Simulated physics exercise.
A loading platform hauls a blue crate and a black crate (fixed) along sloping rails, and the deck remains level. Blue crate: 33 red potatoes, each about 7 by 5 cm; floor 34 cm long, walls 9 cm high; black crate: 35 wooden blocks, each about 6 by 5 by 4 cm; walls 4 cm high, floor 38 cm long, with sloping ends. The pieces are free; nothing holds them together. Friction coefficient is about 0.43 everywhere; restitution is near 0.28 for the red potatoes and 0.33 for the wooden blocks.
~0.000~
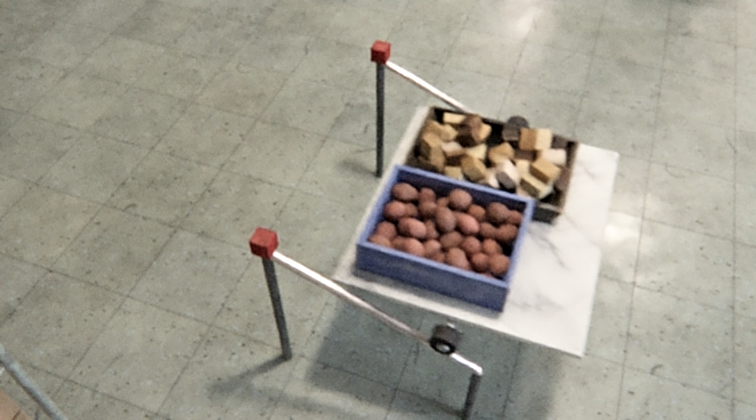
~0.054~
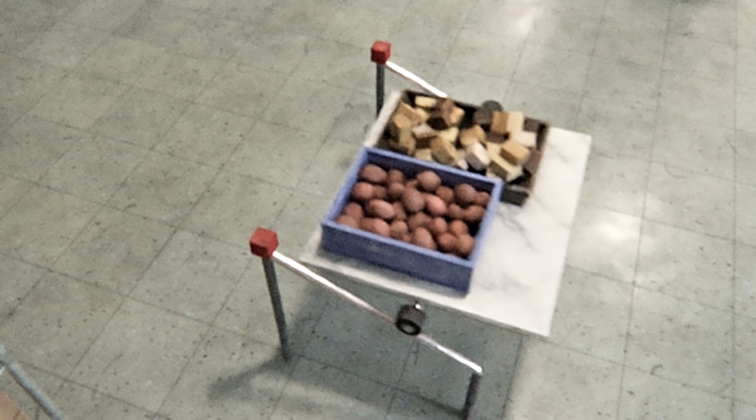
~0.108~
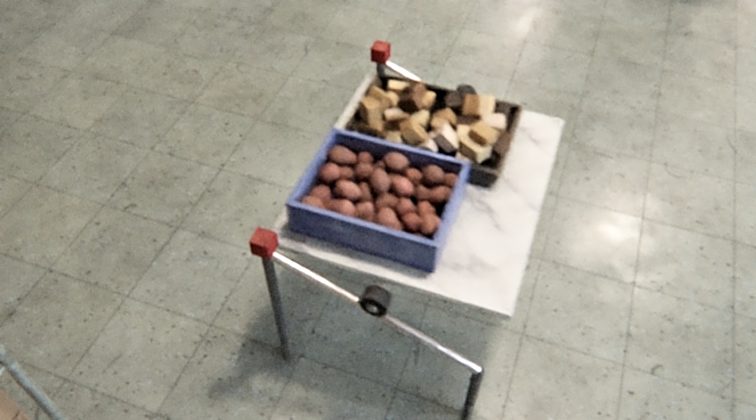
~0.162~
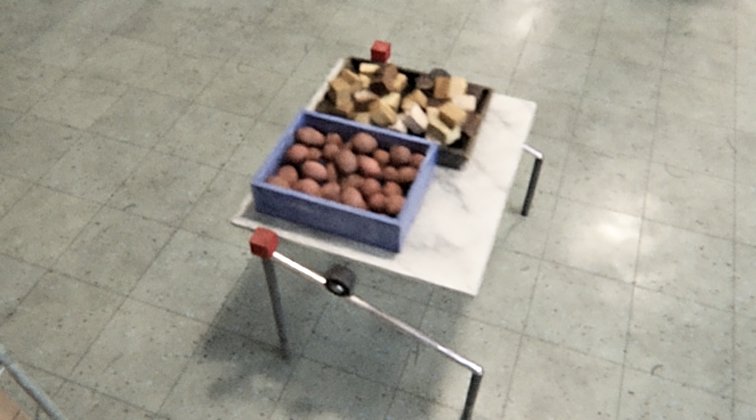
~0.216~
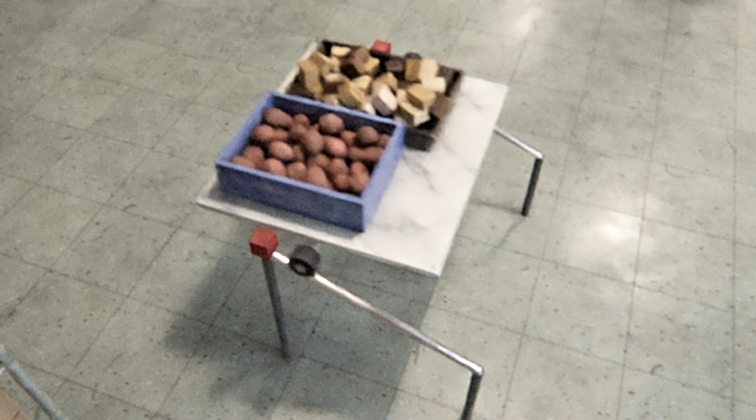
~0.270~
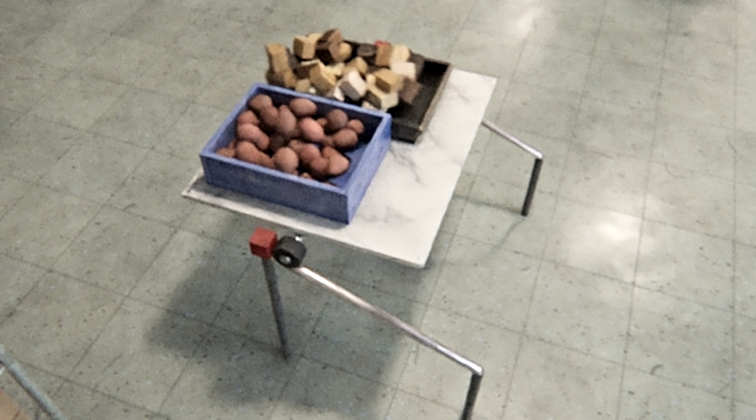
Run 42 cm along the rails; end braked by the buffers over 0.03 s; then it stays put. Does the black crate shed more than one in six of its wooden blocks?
Yes, more than one in six.
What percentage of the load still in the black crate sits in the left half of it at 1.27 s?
Some 90 % of what remains.
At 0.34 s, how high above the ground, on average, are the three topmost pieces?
Mean height: Some 72 cm.
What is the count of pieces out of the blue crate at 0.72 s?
Estimate for the blue crate by then: Some 0 out.
After 0.34 s, blue crate 33 in, 0 out and black crate 31 in, 4 out.
After 0.50 s, blue crate 33 in, 0 out and black crate 27 in, 8 out.
After 0.72 s, blue crate 33 in, 0 out and black crate 24 in, 11 out.
Outcome (at 1.27 s), blue crate 33 in, 0 out and black crate 24 in, 11 out. Asked share, 11 of 35, 31 per cent.
